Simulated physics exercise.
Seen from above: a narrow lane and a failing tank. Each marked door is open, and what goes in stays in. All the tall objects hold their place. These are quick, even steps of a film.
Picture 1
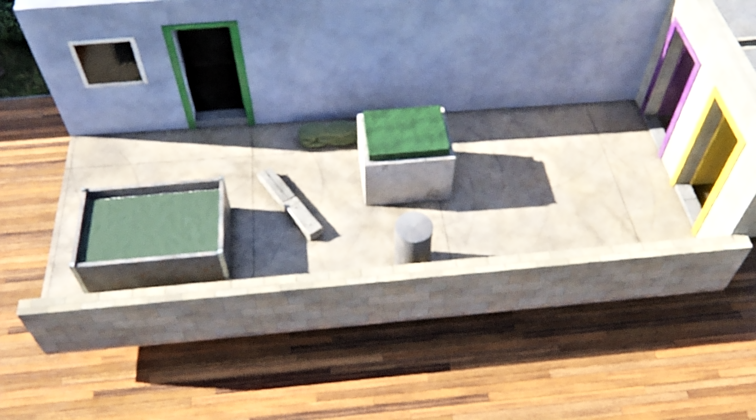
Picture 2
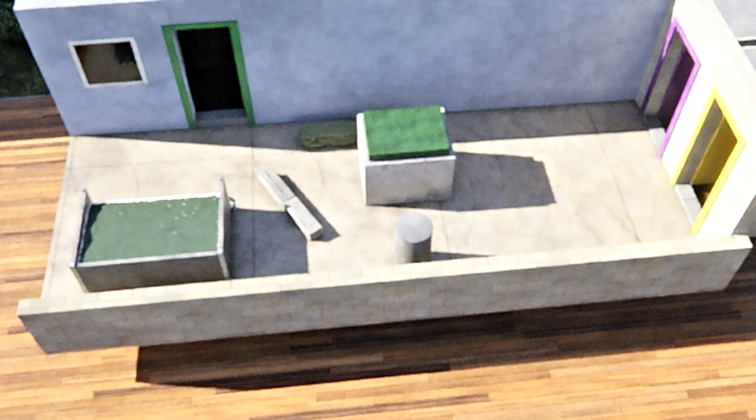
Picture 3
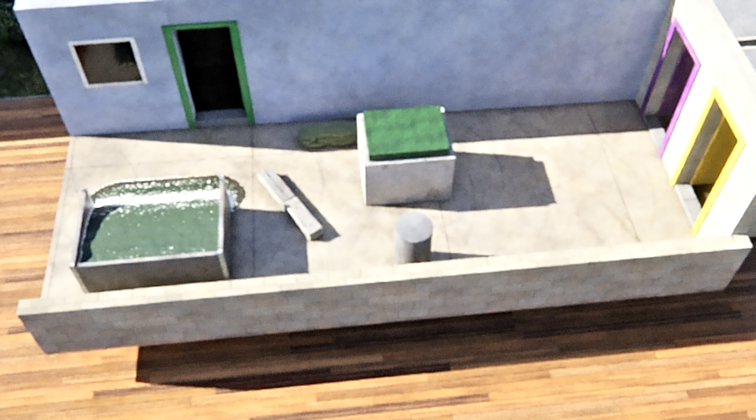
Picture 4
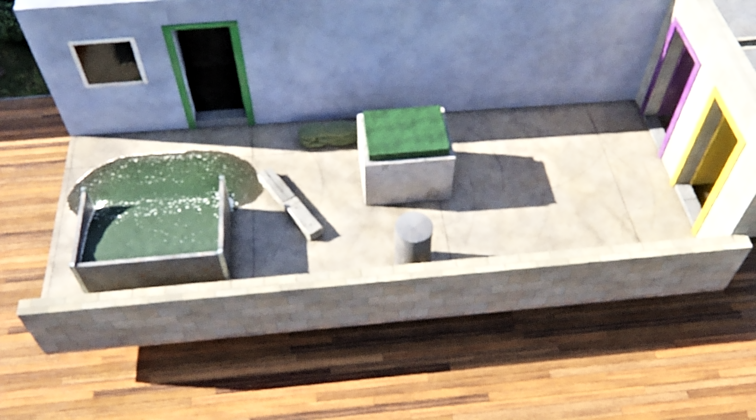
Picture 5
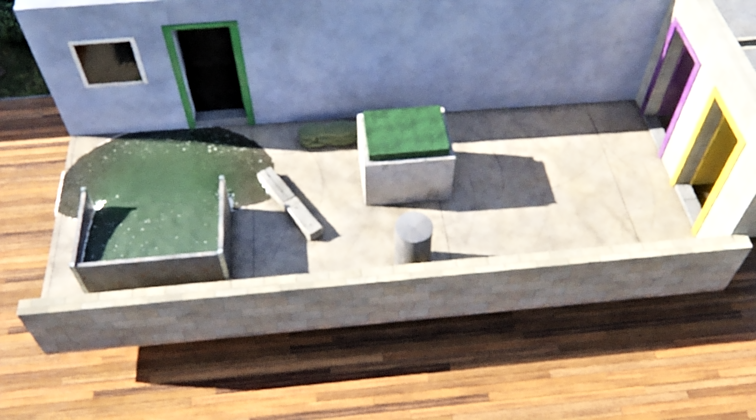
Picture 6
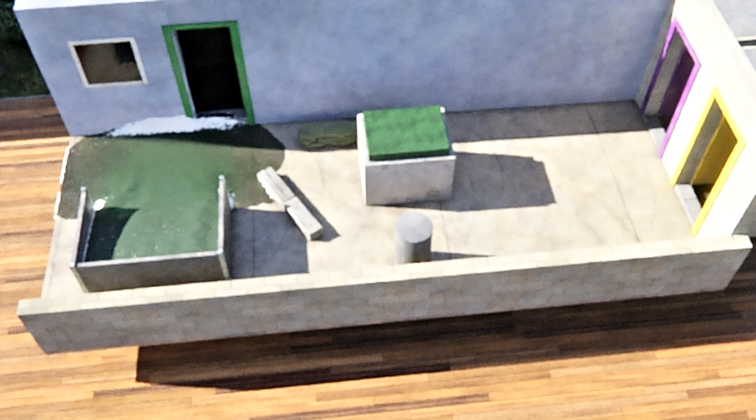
A pale blue-grey wall with a green-framed doorway and small window backs a walled courtyard seen from above, with purple and yellow doorways at right. A rectangular tank of dark green water stands at left, near a pale bench, a green-topped block and a grey cylinder. Water pours out the tank's far side, spreads across the paving and meets the back wall in white foam, while the camera stays still.
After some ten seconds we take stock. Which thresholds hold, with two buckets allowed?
The green door lets in a lot; the yellow door admits no more than that; the purple door lets in a lot.
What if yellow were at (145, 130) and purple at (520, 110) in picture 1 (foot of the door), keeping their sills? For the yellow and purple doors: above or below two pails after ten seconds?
My reading: The yellow door goes over, the purple door stays under.
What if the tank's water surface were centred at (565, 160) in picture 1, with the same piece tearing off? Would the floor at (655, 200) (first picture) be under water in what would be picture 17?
Answer: Flooded.
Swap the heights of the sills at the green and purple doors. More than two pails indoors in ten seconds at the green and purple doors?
Then: The green one goes over, the purple one stays under.
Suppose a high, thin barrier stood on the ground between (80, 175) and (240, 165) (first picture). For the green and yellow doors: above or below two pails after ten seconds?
Then: The green door keeps below it; the yellow door keeps below it.
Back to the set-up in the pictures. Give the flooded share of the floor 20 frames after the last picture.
Some 45 per cent.
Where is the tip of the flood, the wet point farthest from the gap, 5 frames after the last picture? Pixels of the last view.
At about (347, 121).
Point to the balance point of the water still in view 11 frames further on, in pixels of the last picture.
I would point to (197, 176).
A moment on, water covers 20 % of the floor; the green door over two buckets in, the yellow door not reached, the purple door not reached.
Next, water covers 25 % of the floor; the green door far over two buckets in, the yellow door not reached, the purple door not reached.
Then, water covers 45 % of the floor; the green door far over two buckets in, the yellow door not reached, the purple door not reached.
Later, water covers 65 % of the floor; the green door far over two buckets in, the yellow door wet at the sill, nothing in, the purple door over two buckets in.
In the end, water covers 80 % of the floor; the green door far over two buckets in, the yellow door under two buckets in, the purple door over two buckets in.
